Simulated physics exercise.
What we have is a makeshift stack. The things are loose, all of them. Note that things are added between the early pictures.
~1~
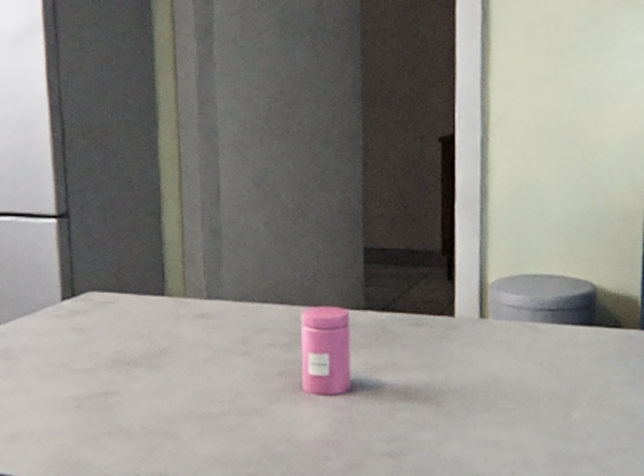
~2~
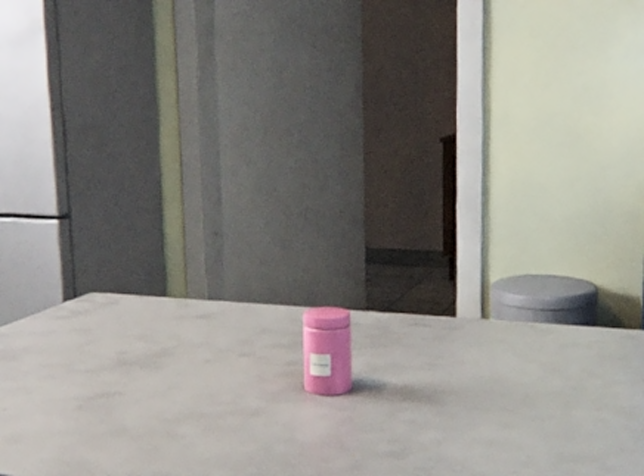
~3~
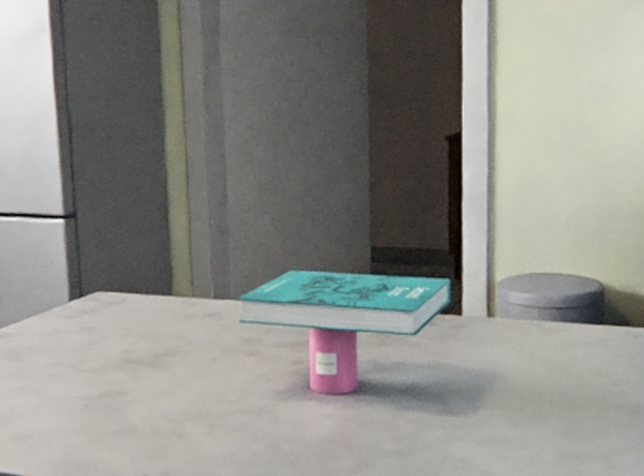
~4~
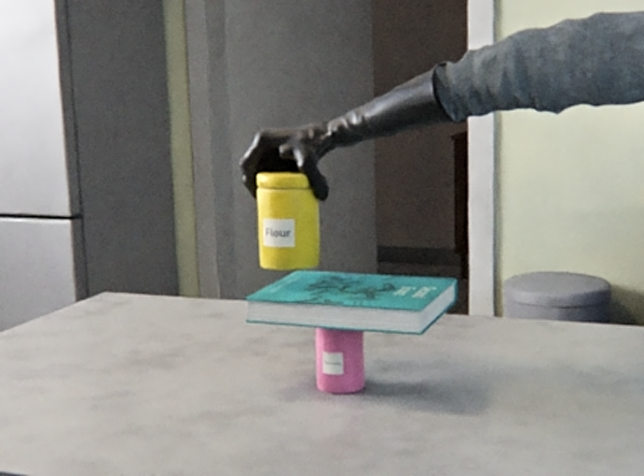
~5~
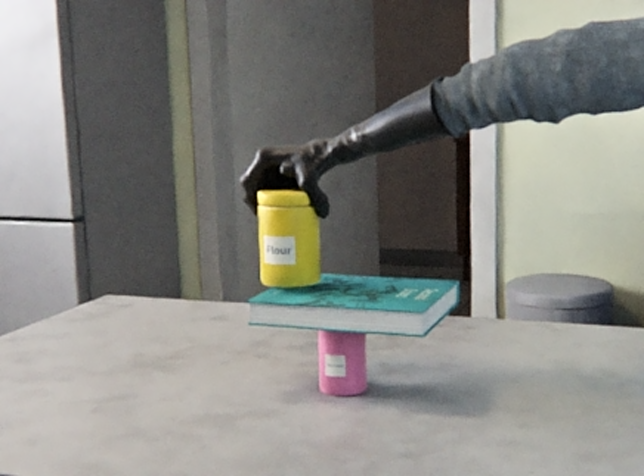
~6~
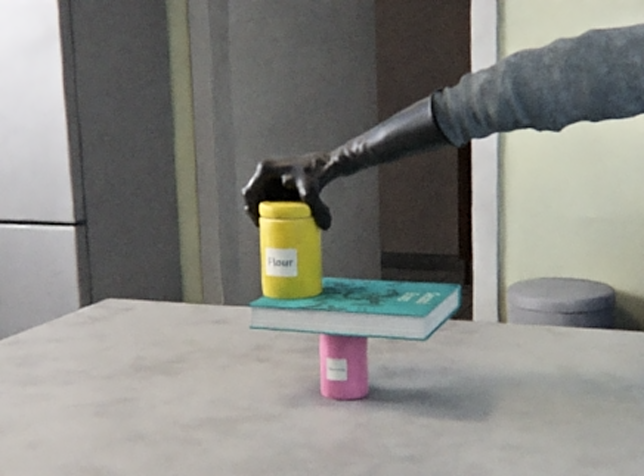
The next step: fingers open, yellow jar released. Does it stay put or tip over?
The stack stays intact.
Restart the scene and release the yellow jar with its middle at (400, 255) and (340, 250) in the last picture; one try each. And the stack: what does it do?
Trial 1: Falls over. Trial 2: Stable.
Then, 0.30 s later than the last frame, all is still.
Then, 1.00 s later than the last frame, yellow jar resting near (291, 249).
When it is over, all 3 as before. End places, in pixels of the last picture, yellow jar near (289, 249). The stack stays up.
